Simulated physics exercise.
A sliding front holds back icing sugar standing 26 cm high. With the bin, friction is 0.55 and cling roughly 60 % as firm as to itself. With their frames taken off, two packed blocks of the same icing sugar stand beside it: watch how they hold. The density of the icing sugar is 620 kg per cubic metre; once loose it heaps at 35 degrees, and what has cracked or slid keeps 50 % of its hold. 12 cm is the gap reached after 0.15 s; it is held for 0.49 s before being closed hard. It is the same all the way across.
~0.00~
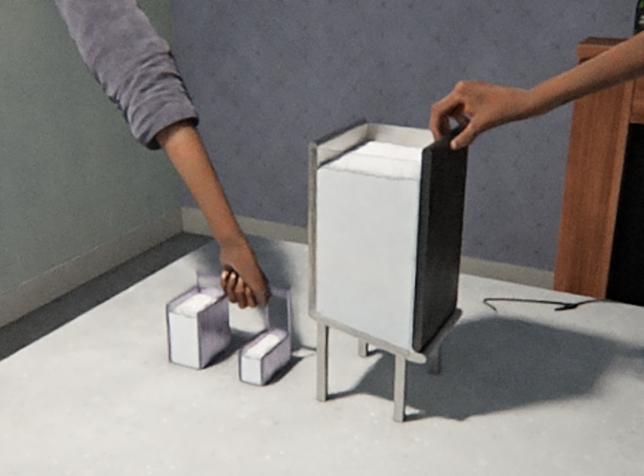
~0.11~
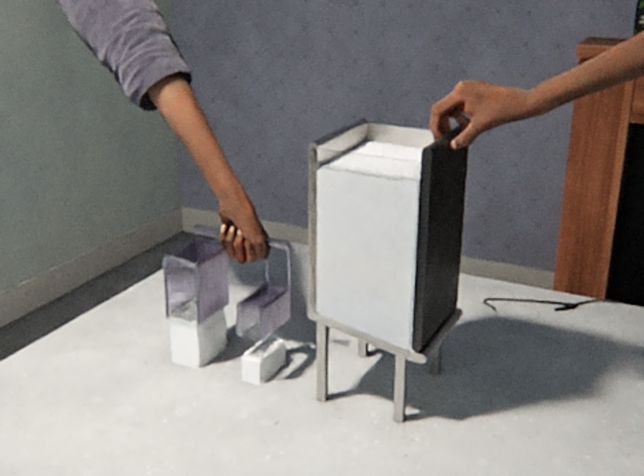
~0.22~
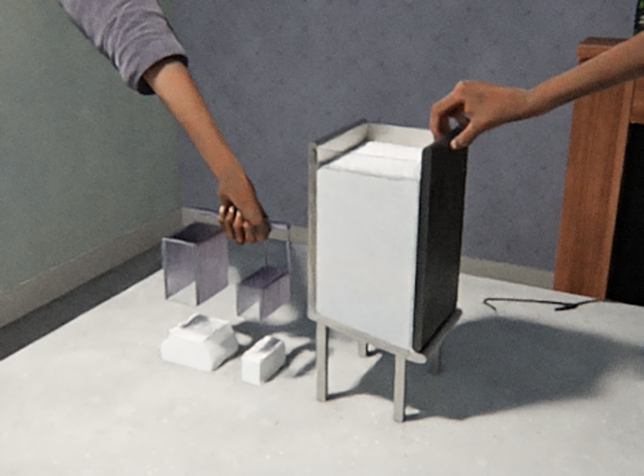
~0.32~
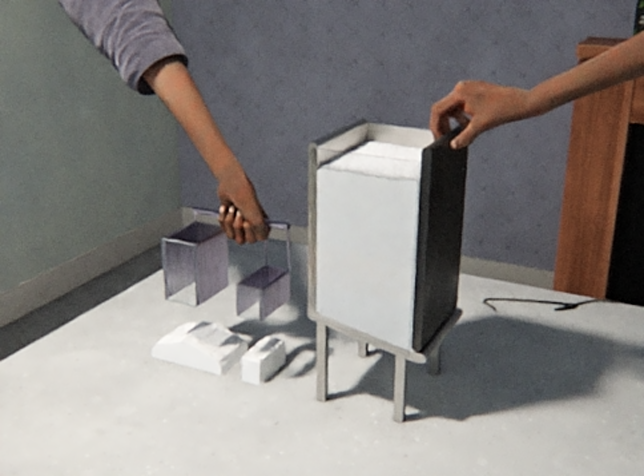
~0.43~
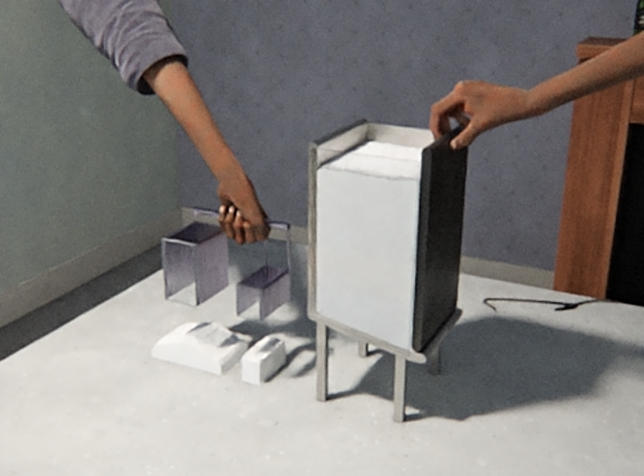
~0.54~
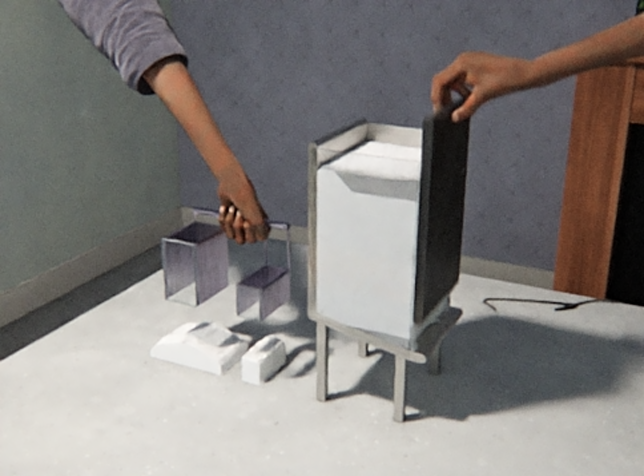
One hand lifts clear covers, the taller white block slumps, then another hand raises a panel.
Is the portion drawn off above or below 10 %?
Higher than 10 %.
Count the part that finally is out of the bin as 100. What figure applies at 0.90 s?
Reading: Approx. 40 per cent.
After 0.70 s, the hatch is 12 cm open and 0 % is out.
After 0.90 s, the hatch is 12 cm open and 13 % is out.
After 1.09 s, the hatch is 12 cm open and 26 % is out.
After 1.28 s, the hatch is 3.0 cm open and 36 % is out.
After 1.53 s, the hatch is shut and 37 % is out.
